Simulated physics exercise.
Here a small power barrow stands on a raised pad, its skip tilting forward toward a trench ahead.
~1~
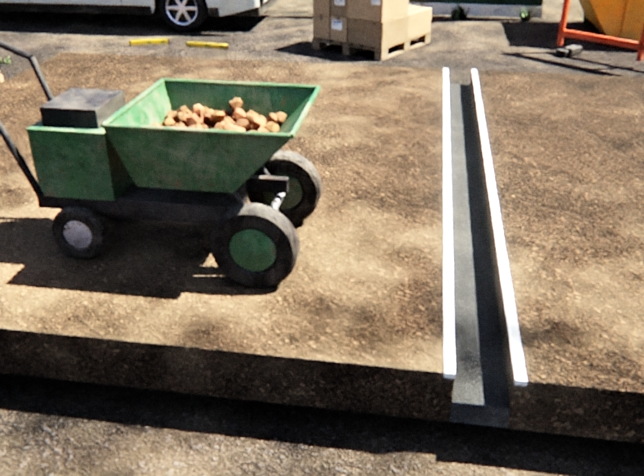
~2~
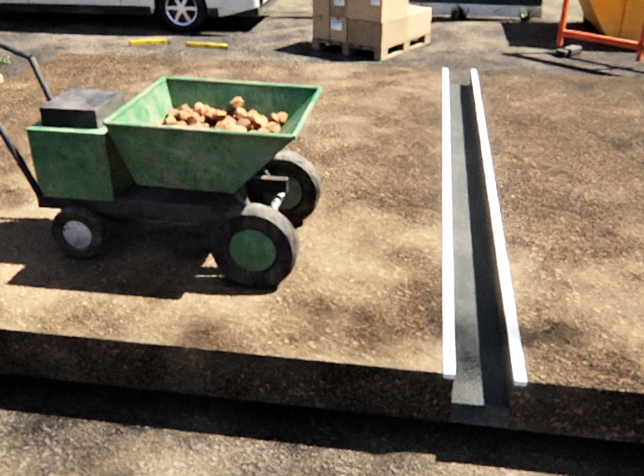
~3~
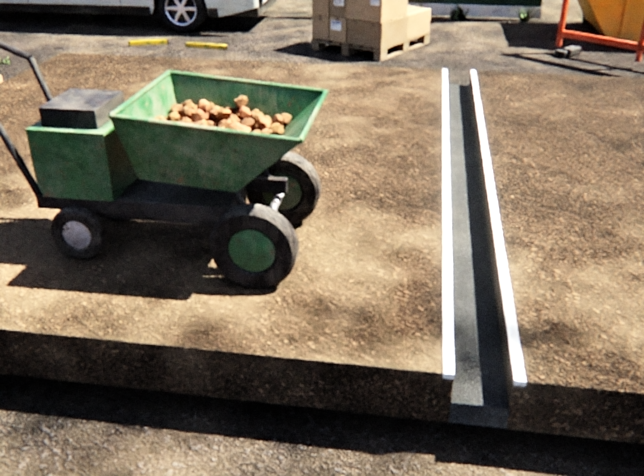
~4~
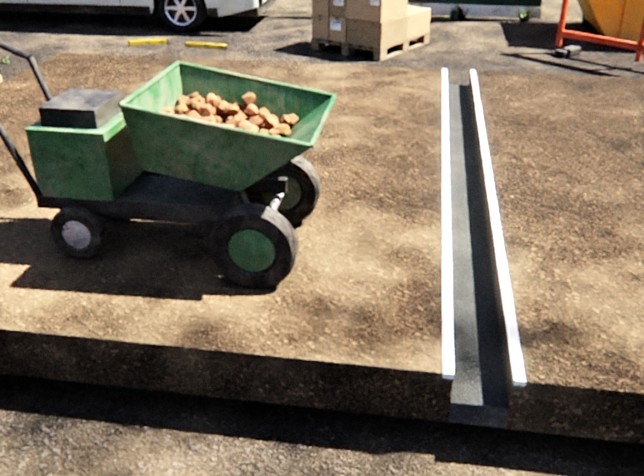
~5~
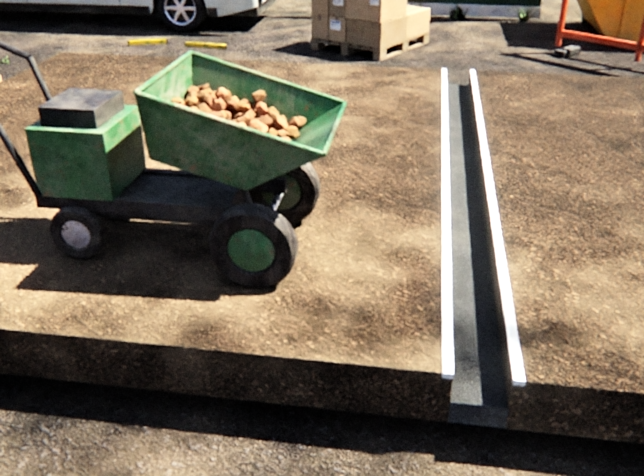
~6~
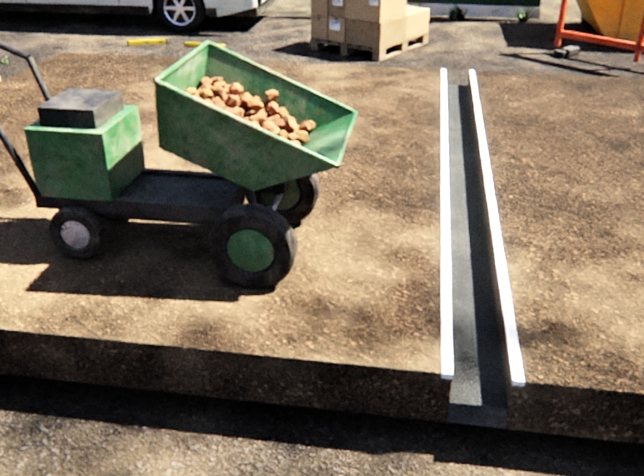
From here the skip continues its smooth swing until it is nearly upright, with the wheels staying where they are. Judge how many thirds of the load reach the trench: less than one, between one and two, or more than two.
The amount that reaches the trench will sit in the middle band of a third to two thirds.
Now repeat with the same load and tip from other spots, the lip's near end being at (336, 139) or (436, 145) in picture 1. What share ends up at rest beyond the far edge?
Around 10 and 90 per cent respectively.
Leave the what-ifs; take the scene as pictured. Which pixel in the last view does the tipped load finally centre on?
Around (457, 260).
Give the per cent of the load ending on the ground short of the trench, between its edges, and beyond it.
Short: 40; between: 40; beyond: 5 per cent.
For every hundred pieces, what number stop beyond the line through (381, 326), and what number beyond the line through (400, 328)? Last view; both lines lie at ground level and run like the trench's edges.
Estimate, first then second: 80 %, 70 %.
Soon, skip tipped steeply; all in the skip.
A while on, skip tipped right over; about two thirds in the skip; about a third short of the trench; a stray few in or heaped over the trench; a stray few falling.
Towards the end, skip tipped right over; about a quarter in the skip; about half short of the trench; about a third in or heaped over the trench; a stray few beyond it.
Finally, skip tipped right over; a small part in the skip; about a third short of the trench; about a third in or heaped over the trench; a stray few beyond it.
